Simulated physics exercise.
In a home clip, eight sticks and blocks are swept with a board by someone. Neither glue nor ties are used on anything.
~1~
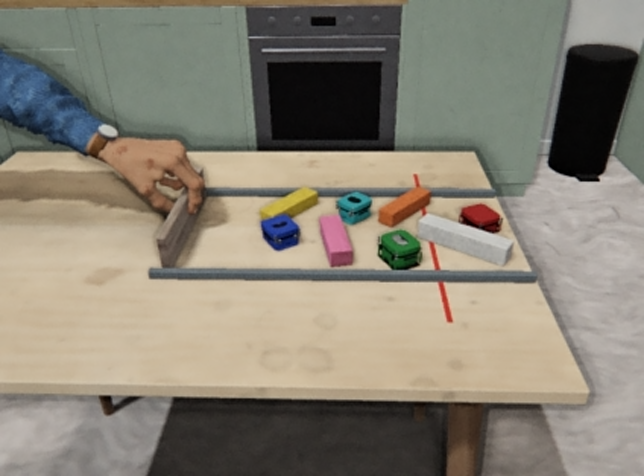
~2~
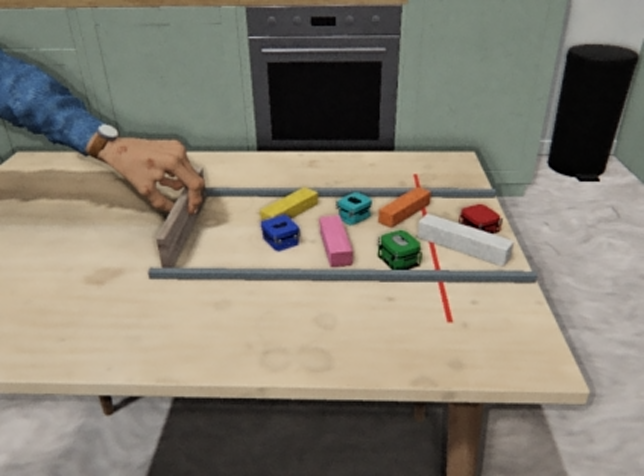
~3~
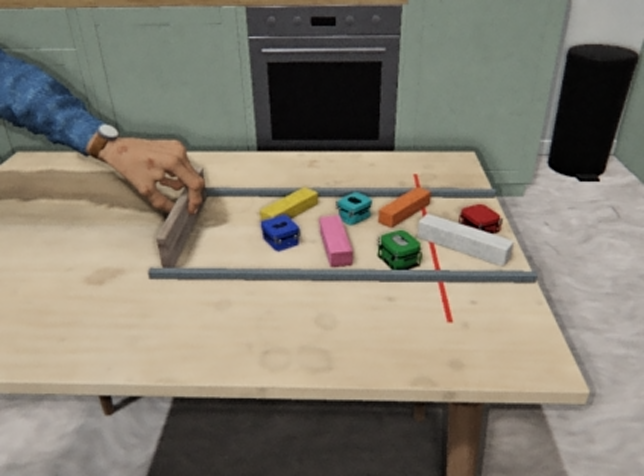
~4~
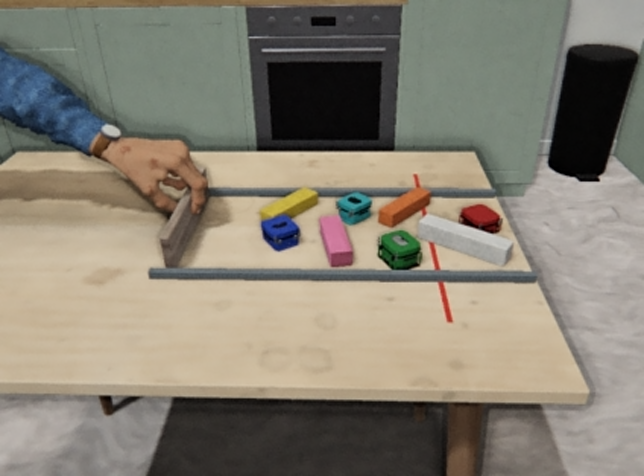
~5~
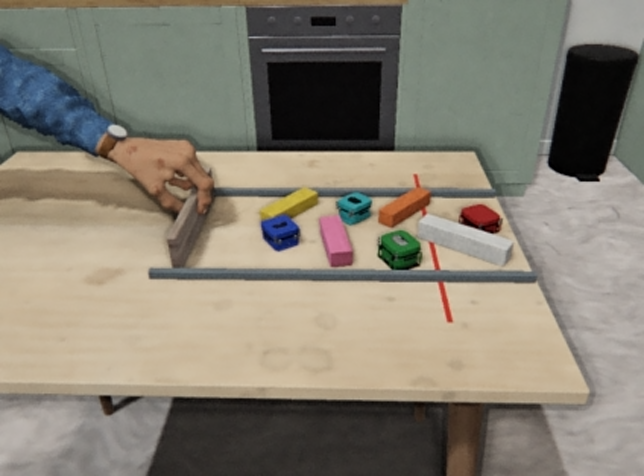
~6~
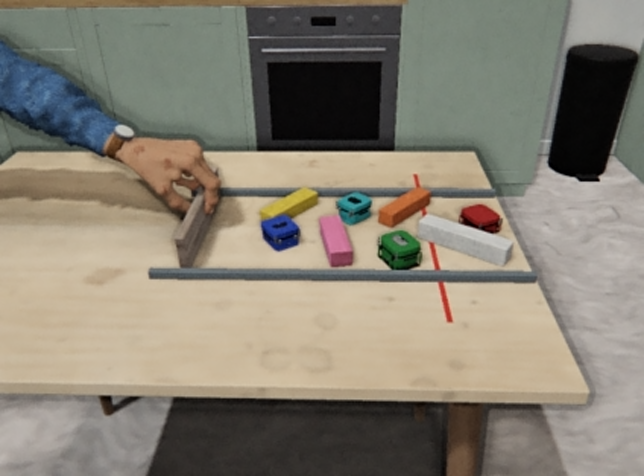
In the video, a hand holds a board upright on a wooden table and slides it slightly to the right between two rails, while eight colourful sticks and blocks ahead of it, some near a red line, stay still.
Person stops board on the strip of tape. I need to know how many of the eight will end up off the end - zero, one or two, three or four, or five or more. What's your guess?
I'd say zero.
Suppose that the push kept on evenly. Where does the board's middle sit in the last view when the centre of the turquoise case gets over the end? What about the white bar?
The middle is at (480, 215) when it's the turquoise case, and at (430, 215) when it's the white bar.
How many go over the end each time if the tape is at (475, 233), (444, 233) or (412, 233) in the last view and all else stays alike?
Counts per try, in order: 4 / 2 / 0.
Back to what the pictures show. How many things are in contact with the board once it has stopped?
Counting them up gives 2.
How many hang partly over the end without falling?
Overhang count: 2.
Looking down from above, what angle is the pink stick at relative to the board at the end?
Roughly 0° out of line.
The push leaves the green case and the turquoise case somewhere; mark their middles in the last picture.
Going in order, first (507, 256) and next (455, 204).
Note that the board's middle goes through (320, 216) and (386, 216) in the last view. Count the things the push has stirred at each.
That makes 4 at the first spot and 7 at the second.
Soon after, none off yet; red case at rest near (480, 221); white bar at rest near (464, 239); orange bar at rest near (405, 207).
In the end, the number that fall off is zero.
